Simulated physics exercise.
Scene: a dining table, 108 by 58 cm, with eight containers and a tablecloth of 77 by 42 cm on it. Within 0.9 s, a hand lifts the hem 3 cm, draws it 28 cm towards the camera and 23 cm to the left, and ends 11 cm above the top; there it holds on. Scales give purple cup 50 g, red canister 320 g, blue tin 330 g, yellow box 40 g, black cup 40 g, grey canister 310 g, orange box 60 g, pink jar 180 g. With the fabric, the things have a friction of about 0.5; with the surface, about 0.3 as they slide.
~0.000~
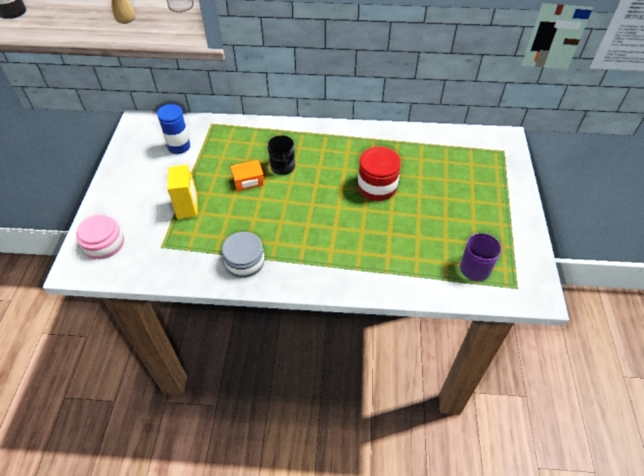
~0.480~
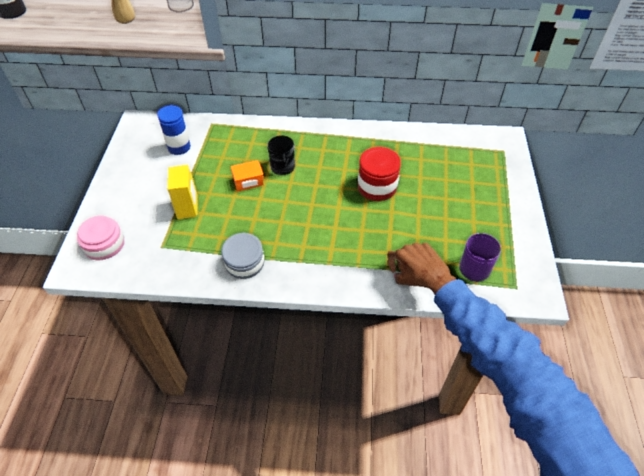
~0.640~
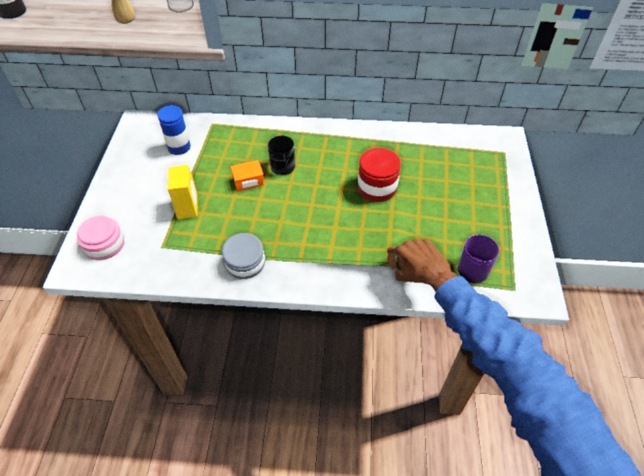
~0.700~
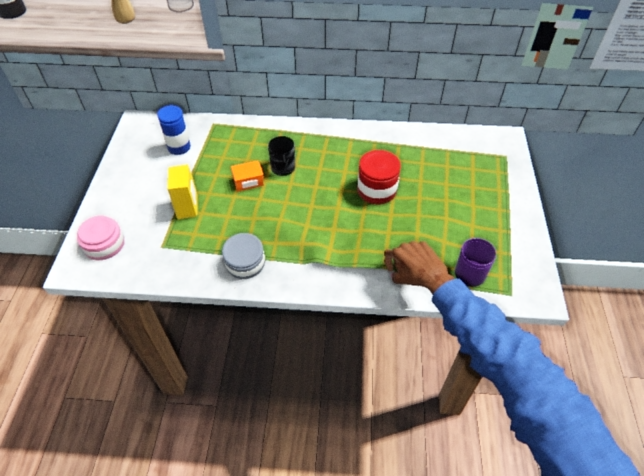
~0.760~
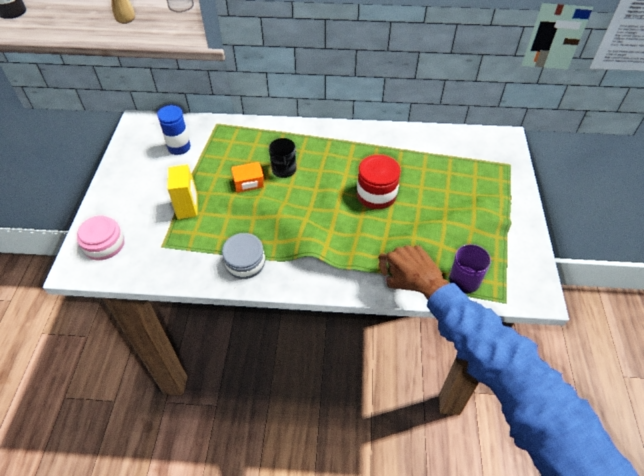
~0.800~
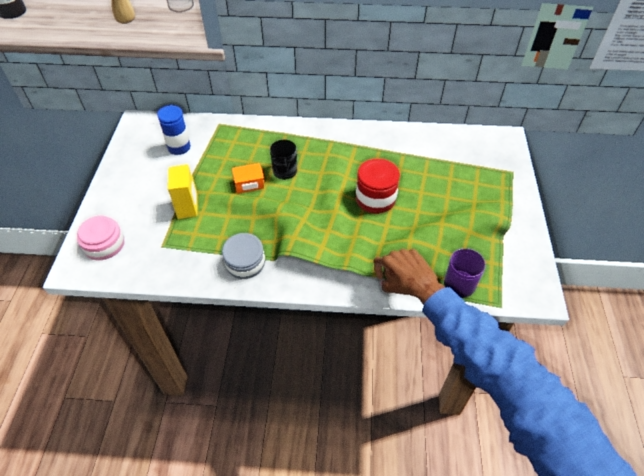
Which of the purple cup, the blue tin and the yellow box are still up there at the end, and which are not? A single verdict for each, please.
Result: The purple cup won't stay; the blue tin won't leave; the yellow box won't leave.
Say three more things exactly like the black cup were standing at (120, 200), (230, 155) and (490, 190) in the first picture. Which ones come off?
In order: Holds on; holds on; comes off.
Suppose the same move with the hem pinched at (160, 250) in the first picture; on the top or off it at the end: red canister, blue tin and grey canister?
Note - red canister: Still on top; blue tin: Still on top; grey canister: Off the top.
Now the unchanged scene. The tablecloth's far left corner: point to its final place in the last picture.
(311, 168) or thereabouts.
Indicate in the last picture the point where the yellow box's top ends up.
You'll find it ending up somewhere near (168, 202).
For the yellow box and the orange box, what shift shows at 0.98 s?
I'd put the yellow box at some 0 centimetres and the orange box at some 4 centimetres.
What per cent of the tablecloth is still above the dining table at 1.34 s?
Some 55 in a hundred.
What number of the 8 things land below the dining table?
I make it 2.
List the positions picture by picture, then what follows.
The first frame shows purple cup (484, 246); blue tin (169, 112); yellow box (178, 176); tablecloth corners (160, 248) (211, 123) (505, 151) (518, 290).
The second frame shows tablecloth corners (160, 248) (211, 123); grip (395, 271).
The third frame shows purple cup (482, 248); tablecloth corners (161, 248) (212, 123); grip (395, 268).
The fourth frame shows red canister (380, 164); purple cup (479, 251); tablecloth corners (161, 248) (213, 123); grip (392, 270).
The fifth frame shows red canister (380, 168); purple cup (473, 258); black cup (282, 147); tablecloth corners (161, 248) (216, 123); grip (386, 274).
The sixth frame shows purple cup (468, 262); blue tin (169, 113); yellow box (178, 176); tablecloth corners (161, 247) (219, 124) (513, 172) (502, 309); grip (382, 278).
After 1.0 s, 95 % of the tablecloth is still over the top; purple cup 14 cm off its start, red canister 13 cm off its start, black cup 6 cm off its start.
After 1.2 s, 80 % of the tablecloth is still over the top; purple cup 28 cm off its start, red canister 25 cm off its start, black cup 13 cm off its start.
After 1.3 s, 55 % of the tablecloth is still over the top; purple cup over the edge, yellow box on its side, 4 cm off its start at (169, 202), red canister 35 cm off its start at (340, 287).
After 1.5 s, 50 % of the tablecloth is still over the top; purple cup over the edge, yellow box on its side, 4 cm off its start, red canister over the edge.
After 3.1 s, 45 % of the tablecloth is still over the top; purple cup over the edge, yellow box on its side, 4 cm off its start at (168, 202), blue tin 0 cm off its start at (169, 113), red canister over the edge.
